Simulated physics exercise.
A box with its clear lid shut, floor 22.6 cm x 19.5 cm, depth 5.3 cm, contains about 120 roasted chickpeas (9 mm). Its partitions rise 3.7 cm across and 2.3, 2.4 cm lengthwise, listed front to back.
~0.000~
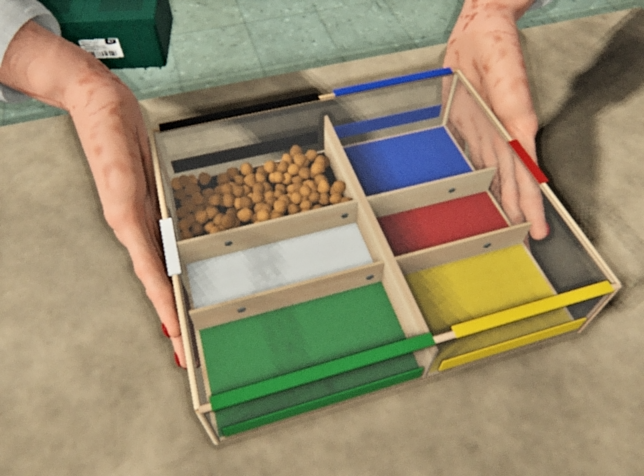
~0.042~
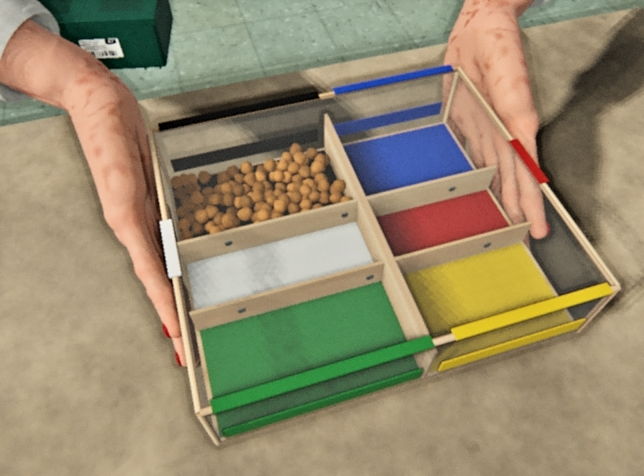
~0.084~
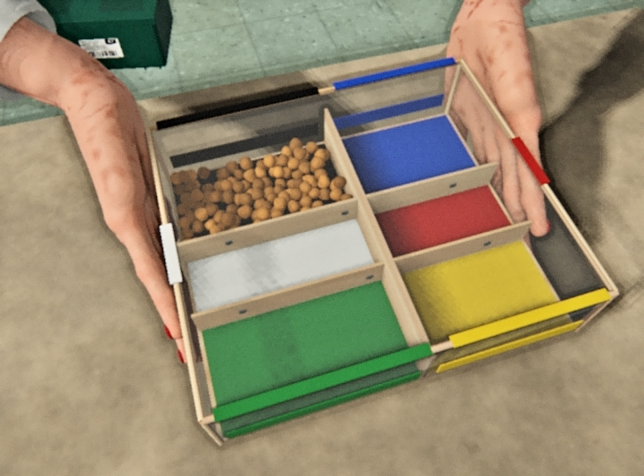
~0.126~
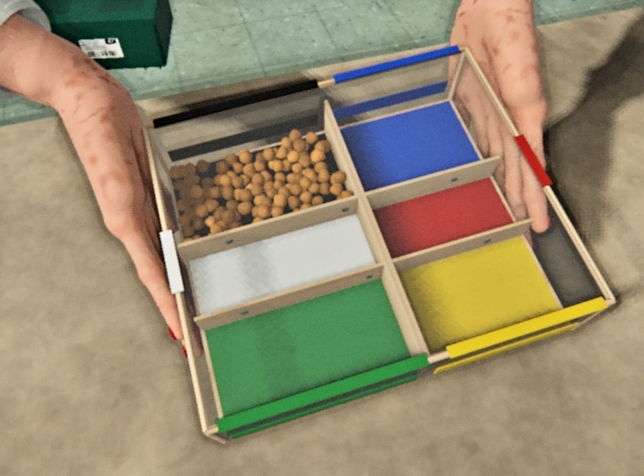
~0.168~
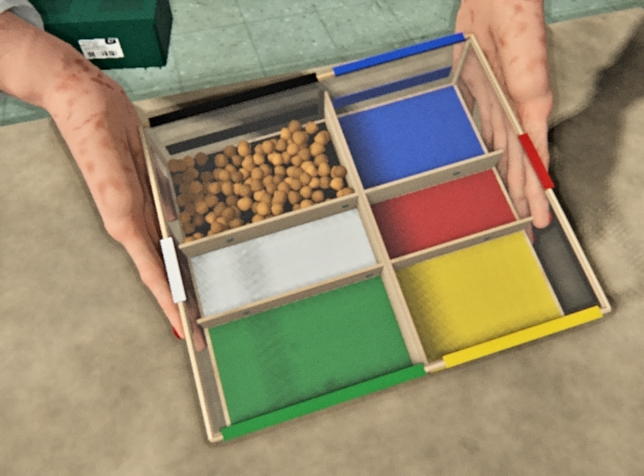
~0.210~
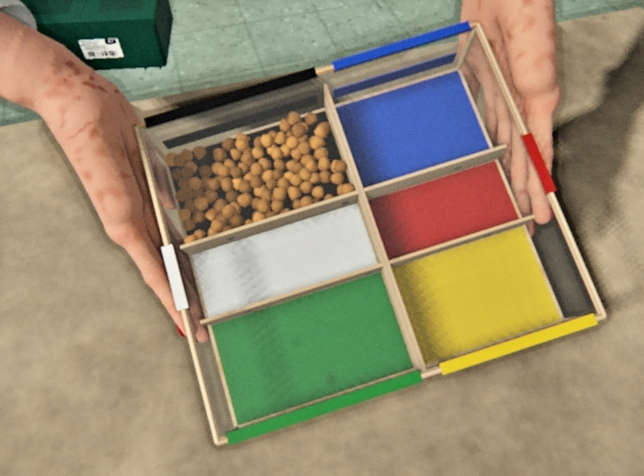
On a tabletop, two hands held a clear-lidded box with coloured sections and tilted its front side steadily downward, while the small round brown balls stayed in the black section at the back left.
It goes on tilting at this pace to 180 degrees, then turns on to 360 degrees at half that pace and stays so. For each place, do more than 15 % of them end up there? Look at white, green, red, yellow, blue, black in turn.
White: No, green: No, red: No, yellow: No, blue: Yes, black: Yes.
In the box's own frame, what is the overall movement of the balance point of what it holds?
I'd put it at close to 5.0 centimetres.
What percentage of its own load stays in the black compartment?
80 %, roughly.
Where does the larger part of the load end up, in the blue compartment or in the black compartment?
More finishes in the black compartment.
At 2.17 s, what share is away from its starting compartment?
Displaced fraction at the given time: Approx. 20 %.
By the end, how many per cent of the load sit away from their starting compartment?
Near 20 in a hundred.
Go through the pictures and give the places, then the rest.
Box at (423, 347); tilt 0 degrees; black 100 %, in the first picture.
Box at (422, 350); tilt 1 degrees, in the second picture.
Box at (421, 356); tilt 5 degrees; low side front, in the third picture.
Box at (418, 365); tilt 11 degrees; low side front, in the fourth picture.
Box at (415, 373); tilt 17 degrees; low side front, in the fifth picture.
Box at (412, 378); tilt 24 degrees; low side front; black 100 %. It turns about 160 degrees a second, in the sixth picture.
Then, at 1.28 s, tilt 180 degrees; white 25 %, green 70 %, black 10 %; middle of all pieces near (276, 164).
After 2.17 s, tilt 111 degrees; blue 20 %, black 80 %; middle of all pieces near (294, 289).
After 2.99 s, tilt 46 degrees; blue 20 %, black 80 %; middle of all pieces near (309, 217).
Then, at 3.77 s, tilt 0 degrees; blue 20 %, black 80 %; middle of all pieces near (311, 153).
At rest (4.4 s), white 0 %, green 0 %, red 0 %, yellow 0 %, blue 20 %, black 80 %.
